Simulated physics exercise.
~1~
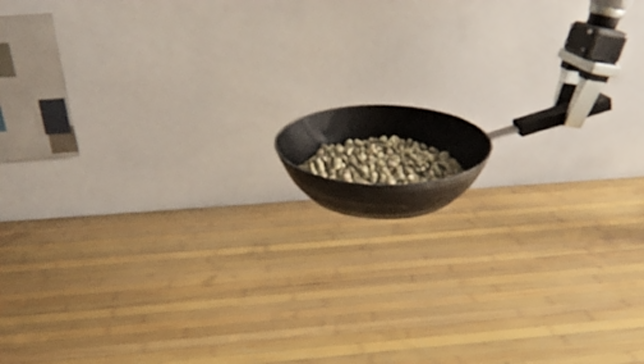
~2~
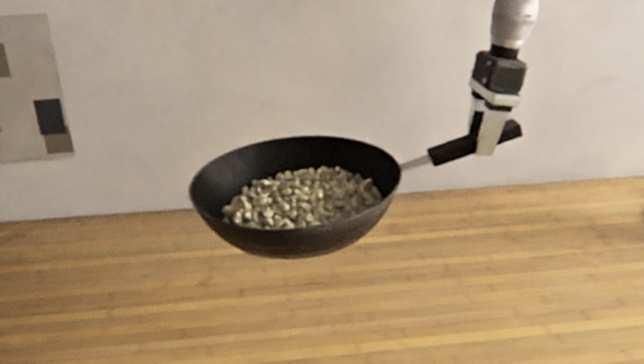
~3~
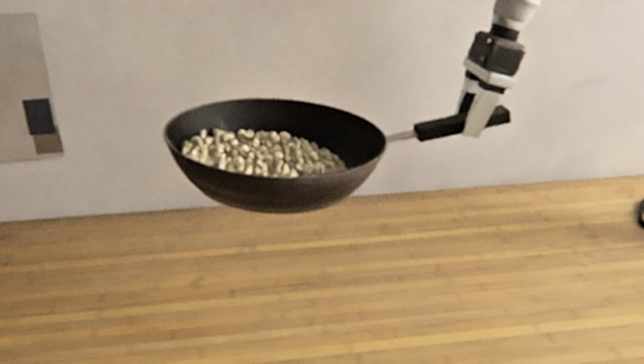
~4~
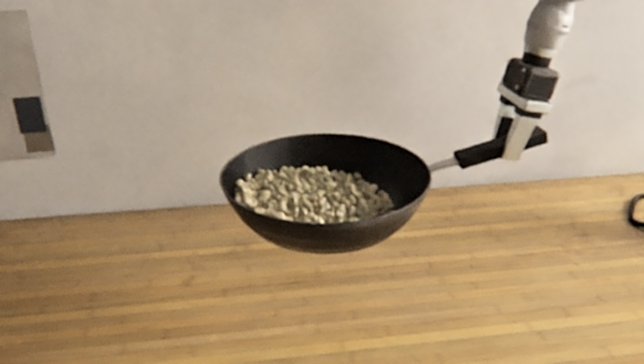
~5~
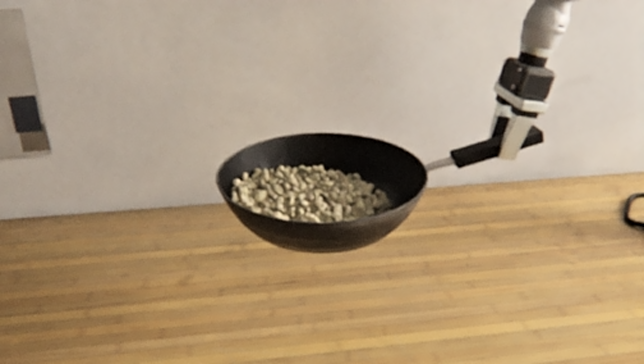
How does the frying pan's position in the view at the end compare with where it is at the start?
At the end, the frying pan is further left and lower in the view than it is at the start.
